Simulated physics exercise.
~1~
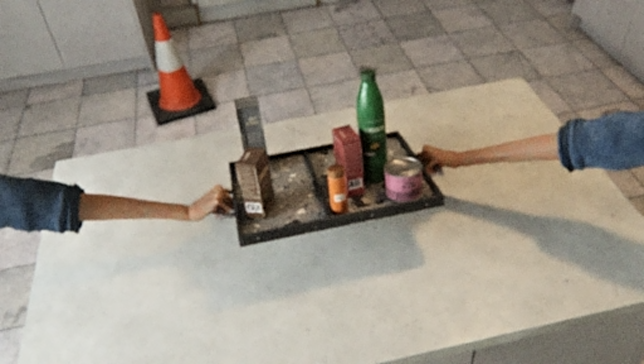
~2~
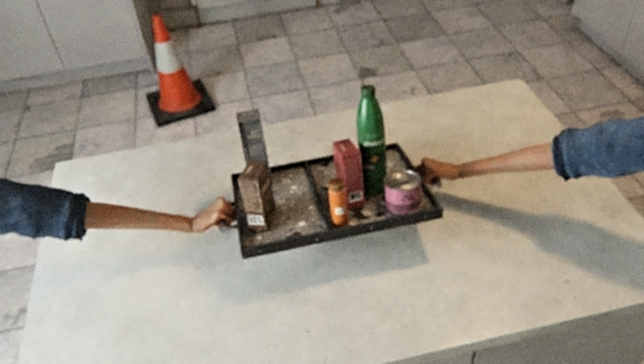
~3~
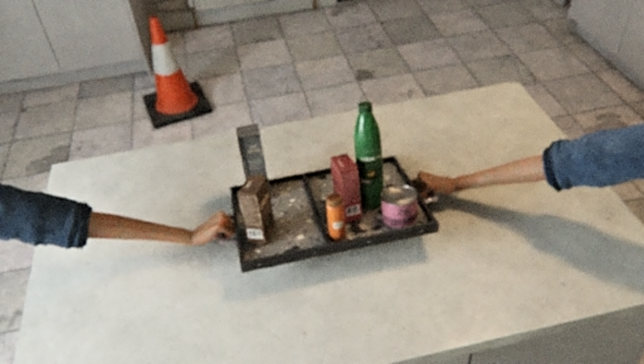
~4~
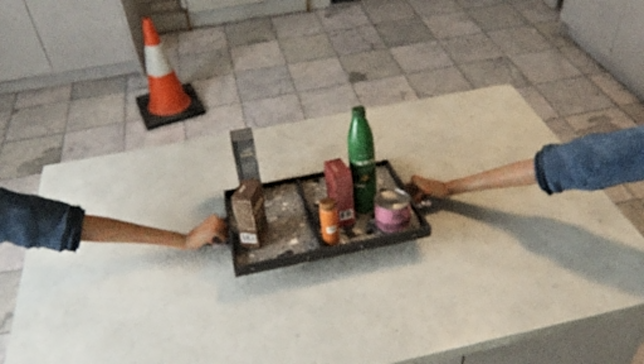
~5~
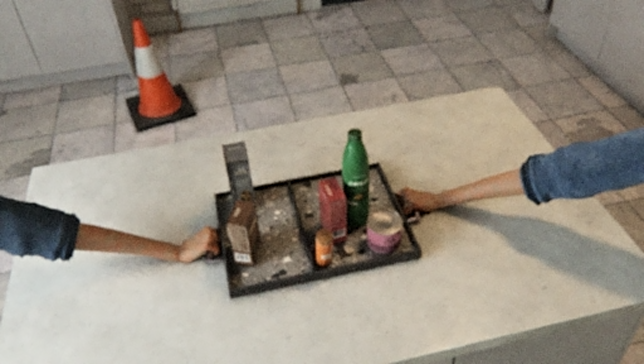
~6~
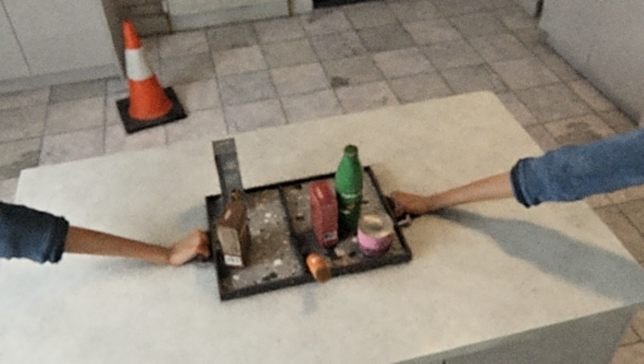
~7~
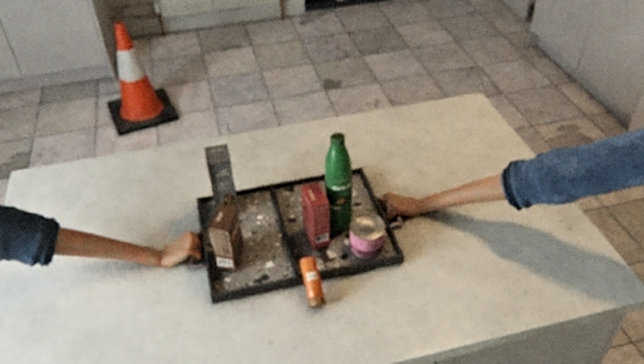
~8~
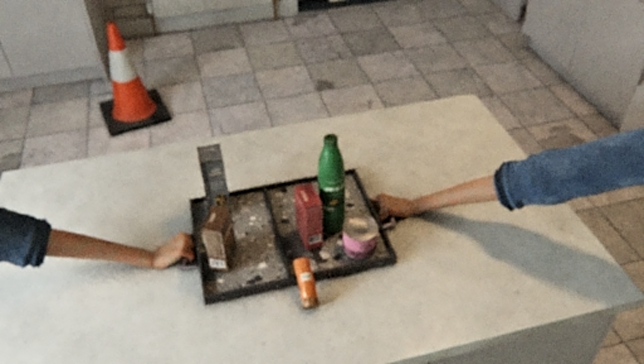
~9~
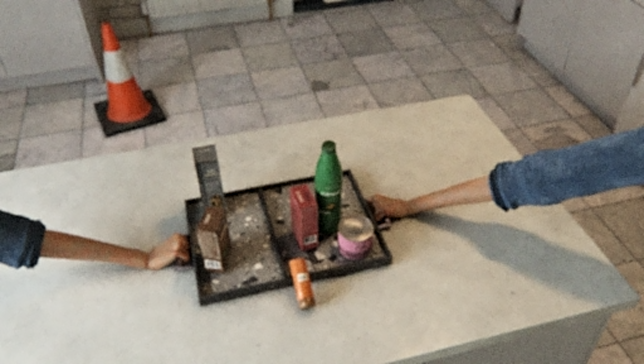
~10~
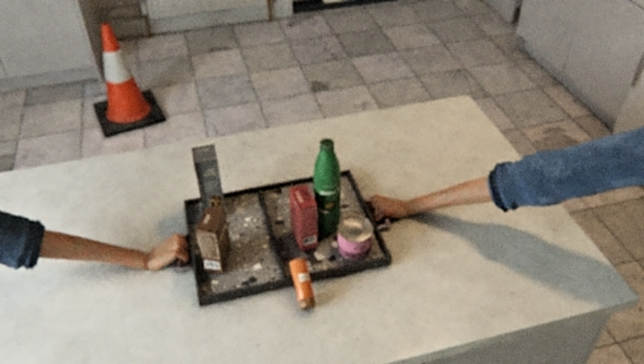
A dark divided tray, held at its left and right ends by two hands, is lowered at a slant toward a pale table, with an orange traffic cone on the tiled floor behind. It carries a green bottle, a red packet, a pink tub, two cartons and a small orange shaker, most of them leaning slightly with it. As the tray comes down flat, the orange shaker tips toward the front and topples over the rim. The view drifts slightly right while the hands keep hold. At the end the shaker lies on its side at the front edge, off the tray, while the other items remain standing in place.
